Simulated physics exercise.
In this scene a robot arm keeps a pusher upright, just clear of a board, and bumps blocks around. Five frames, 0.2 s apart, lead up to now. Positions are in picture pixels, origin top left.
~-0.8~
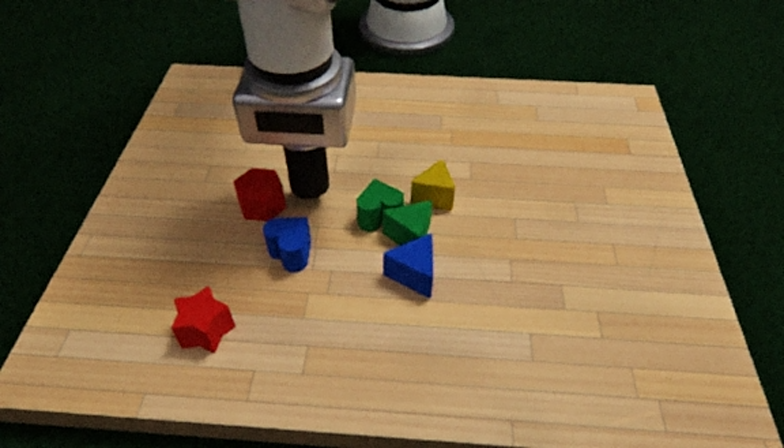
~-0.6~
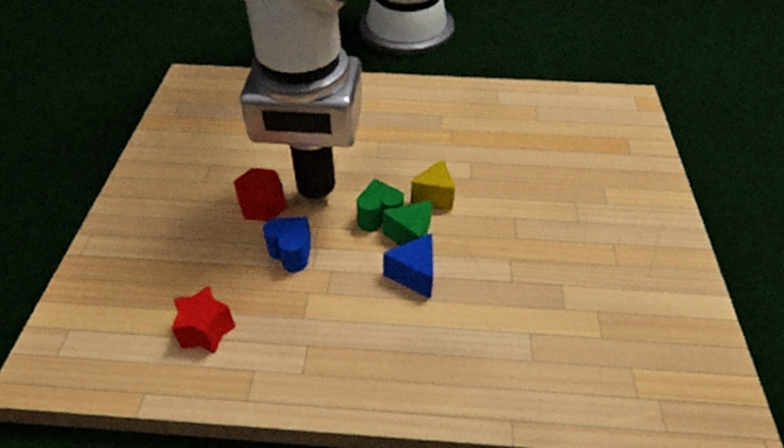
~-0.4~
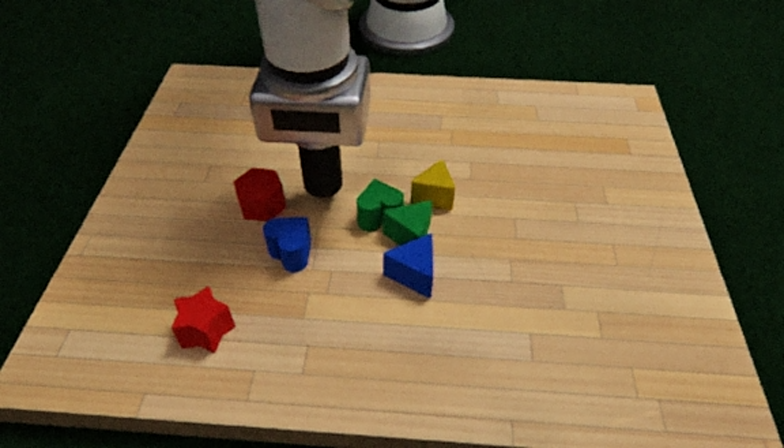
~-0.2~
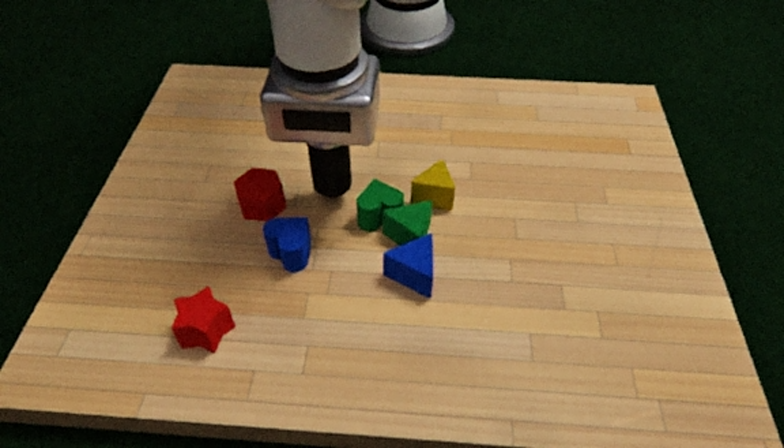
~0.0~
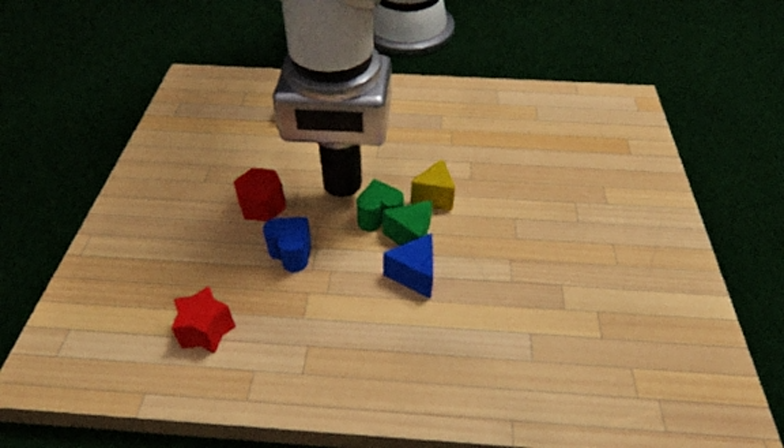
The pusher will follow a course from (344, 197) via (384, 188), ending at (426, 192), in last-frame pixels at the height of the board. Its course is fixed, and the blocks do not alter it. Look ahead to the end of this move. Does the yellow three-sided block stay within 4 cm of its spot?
I believe so.
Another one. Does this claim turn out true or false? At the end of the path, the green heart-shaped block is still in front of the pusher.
Answer: False.
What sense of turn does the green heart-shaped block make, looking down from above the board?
It twists with the clock when seen from above.
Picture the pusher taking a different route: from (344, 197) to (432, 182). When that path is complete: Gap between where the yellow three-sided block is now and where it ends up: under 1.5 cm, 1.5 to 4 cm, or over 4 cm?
It gets moved 1.5 to 4 cm.
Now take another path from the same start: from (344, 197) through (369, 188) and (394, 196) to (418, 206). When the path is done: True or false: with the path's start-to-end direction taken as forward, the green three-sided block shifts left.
Answer: False.
On the path given first. Halfway along, pusher (385, 174); green heart-shaped block (391, 191), turned 45° clockwise.
At the end, pusher (426, 178); green heart-shaped block (396, 193), turned 65° clockwise; green three-sided block (411, 220), turned 15° anticlockwise; blue three-sided block (418, 256); yellow three-sided block (458, 179), turned 15° anticlockwise.
